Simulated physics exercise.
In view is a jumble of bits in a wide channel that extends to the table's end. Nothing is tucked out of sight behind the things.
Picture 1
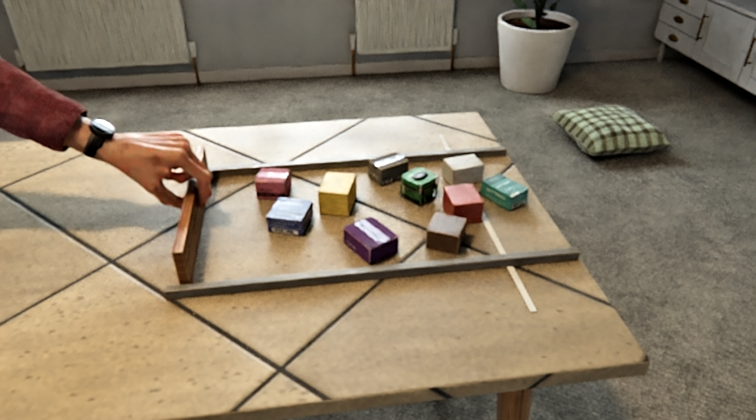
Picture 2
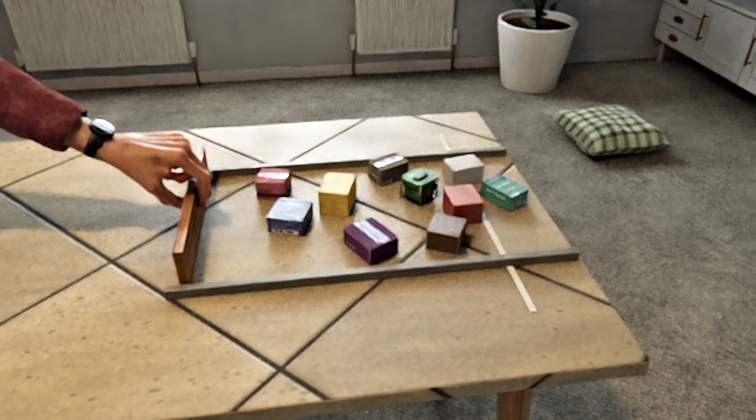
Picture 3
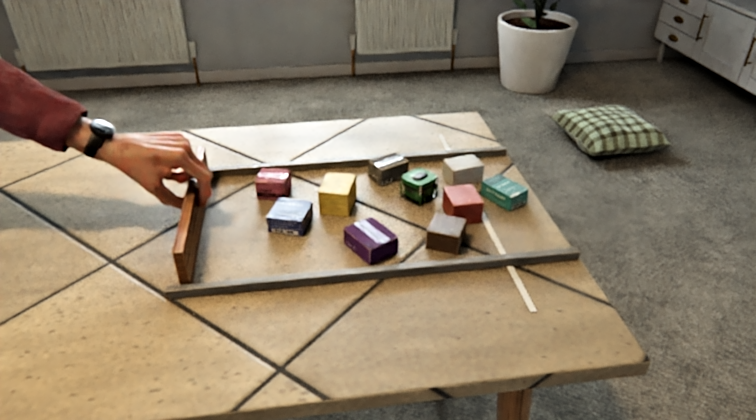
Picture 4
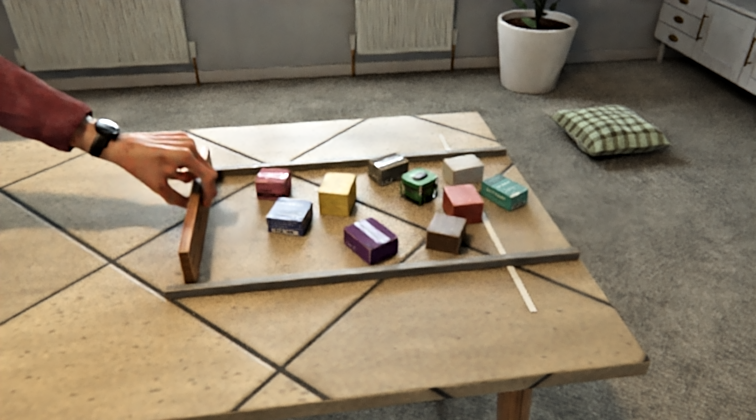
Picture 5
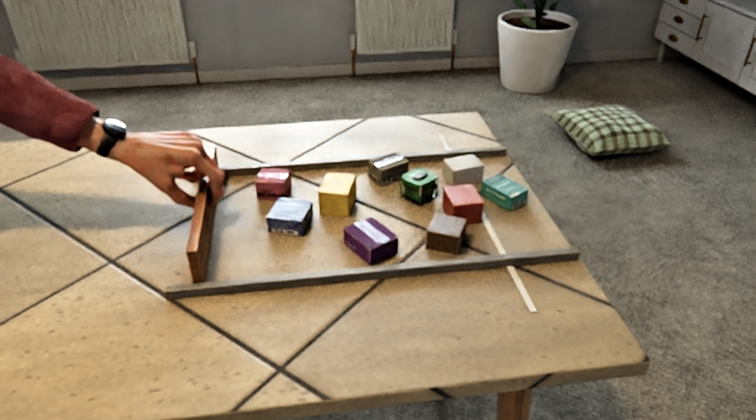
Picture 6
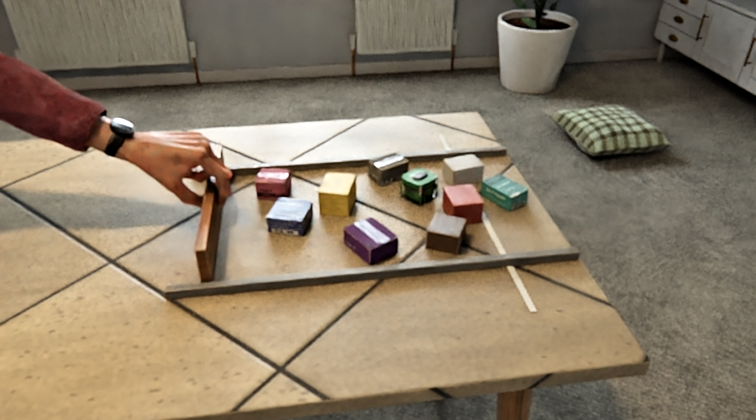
A hand sliding an upright wooden board slightly right along a railed channel on a table, toward scattered coloured blocks lying still.
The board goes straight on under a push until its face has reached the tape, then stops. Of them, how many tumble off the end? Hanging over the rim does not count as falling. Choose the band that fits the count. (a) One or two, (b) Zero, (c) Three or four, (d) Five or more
One or two.
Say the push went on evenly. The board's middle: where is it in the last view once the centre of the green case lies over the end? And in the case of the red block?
The middle is at (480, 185) when it's the green case, and at (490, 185) when it's the red block.
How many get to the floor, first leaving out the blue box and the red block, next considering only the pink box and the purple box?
Try one: 2; try two: 1.
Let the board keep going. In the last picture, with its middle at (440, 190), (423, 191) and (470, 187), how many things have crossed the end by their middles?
Past-the-end tally - position 1: 0, position 2: 0, position 3: 2.
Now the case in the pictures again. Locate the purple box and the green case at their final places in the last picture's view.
Final centres, first then second: (514, 233), (522, 170).
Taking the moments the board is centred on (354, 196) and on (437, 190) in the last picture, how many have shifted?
Up to then 6, and up to the other point 10.
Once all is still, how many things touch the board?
Contact count: 4.
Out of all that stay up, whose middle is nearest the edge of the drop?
It's the green case that ends nearest.
Soon after, none off yet; turquoise box at rest near (504, 192); white block at rest near (463, 171); red block at rest near (462, 205).
In the end, the number that fall off is one or two; gone, white block and turquoise box.
